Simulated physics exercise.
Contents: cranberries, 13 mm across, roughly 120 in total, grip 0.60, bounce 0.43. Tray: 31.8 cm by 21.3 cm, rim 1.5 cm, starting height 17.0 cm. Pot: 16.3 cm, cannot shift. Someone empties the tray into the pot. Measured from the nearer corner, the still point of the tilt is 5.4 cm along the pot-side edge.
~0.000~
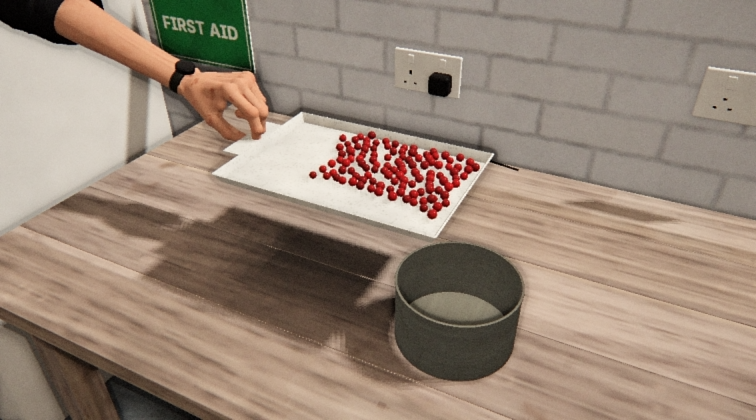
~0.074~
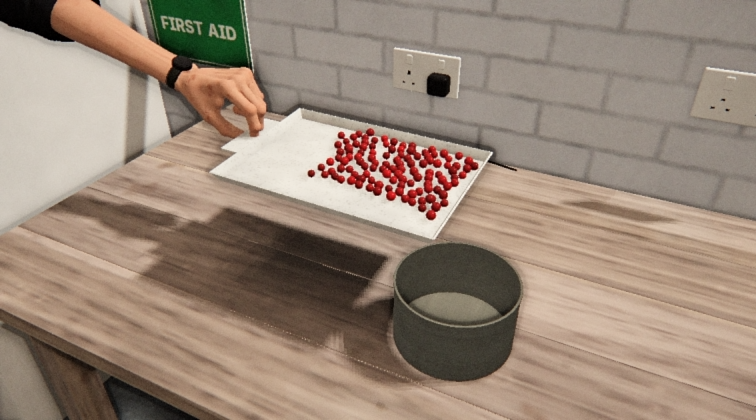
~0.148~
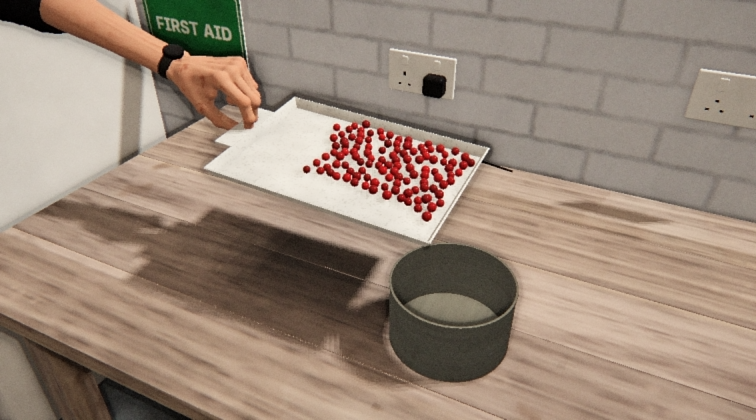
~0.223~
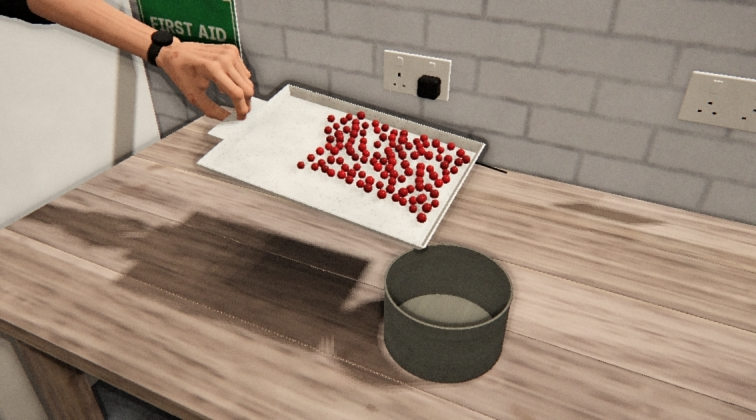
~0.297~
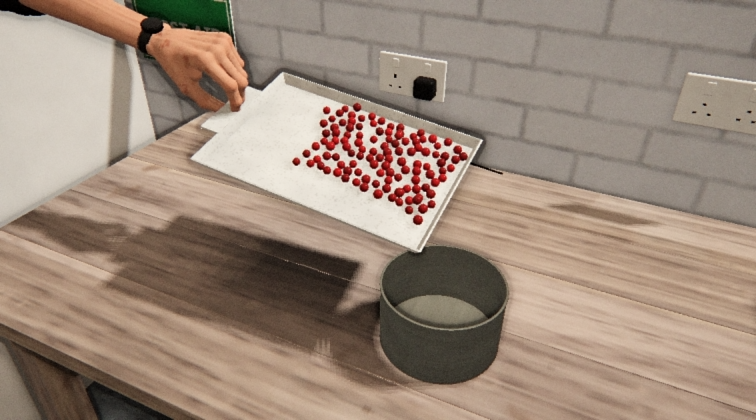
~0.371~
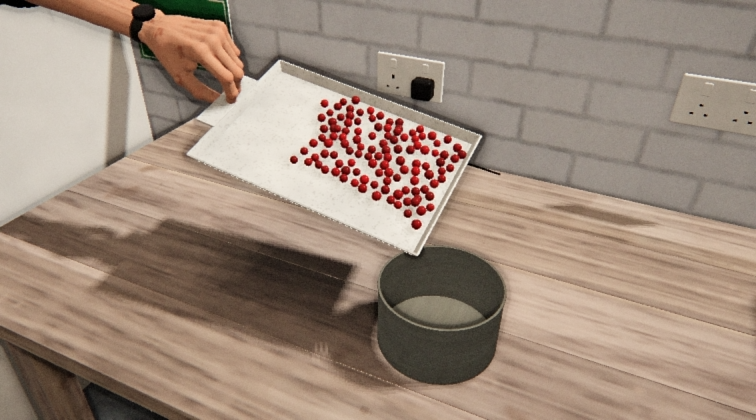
The footage shows a hand at the left end of a white tray of small red balls, raising that end so the tray tilts steadily down to the right beside a dark round pot on a wooden worktop.
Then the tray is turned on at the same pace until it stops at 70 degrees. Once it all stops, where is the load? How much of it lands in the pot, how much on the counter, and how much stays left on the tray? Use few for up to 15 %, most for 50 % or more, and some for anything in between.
Share by place: Pot most, counter some, tray few.
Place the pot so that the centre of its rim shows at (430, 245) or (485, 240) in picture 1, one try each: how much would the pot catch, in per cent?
Roughly 5 and 0 percent.
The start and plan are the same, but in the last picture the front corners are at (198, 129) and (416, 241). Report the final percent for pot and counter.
Split: Pot = 85, counter = 15.
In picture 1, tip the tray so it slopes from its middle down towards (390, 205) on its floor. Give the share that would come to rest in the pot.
About 90 per cent.
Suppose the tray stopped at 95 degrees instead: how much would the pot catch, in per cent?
Pot share: About 75 per cent.
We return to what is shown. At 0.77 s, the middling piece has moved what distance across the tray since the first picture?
About 10 cm.
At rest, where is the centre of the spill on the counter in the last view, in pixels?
Look close to (355, 365) in the last picture.
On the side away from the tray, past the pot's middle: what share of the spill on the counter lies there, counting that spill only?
About 10 per cent.
After 0.77 s, tilt 43 degrees; the tray holds 95 %, the pot 0 %.
After 1.04 s, tilt 60 degrees; the tray holds 75 %, the pot 10 %.
After 1.42 s, tilt 70 degrees; the tray holds 15 %, the pot 50 %.
In the end, at 2.7 s, pot 75 %, counter 25 %, tray 0 %.
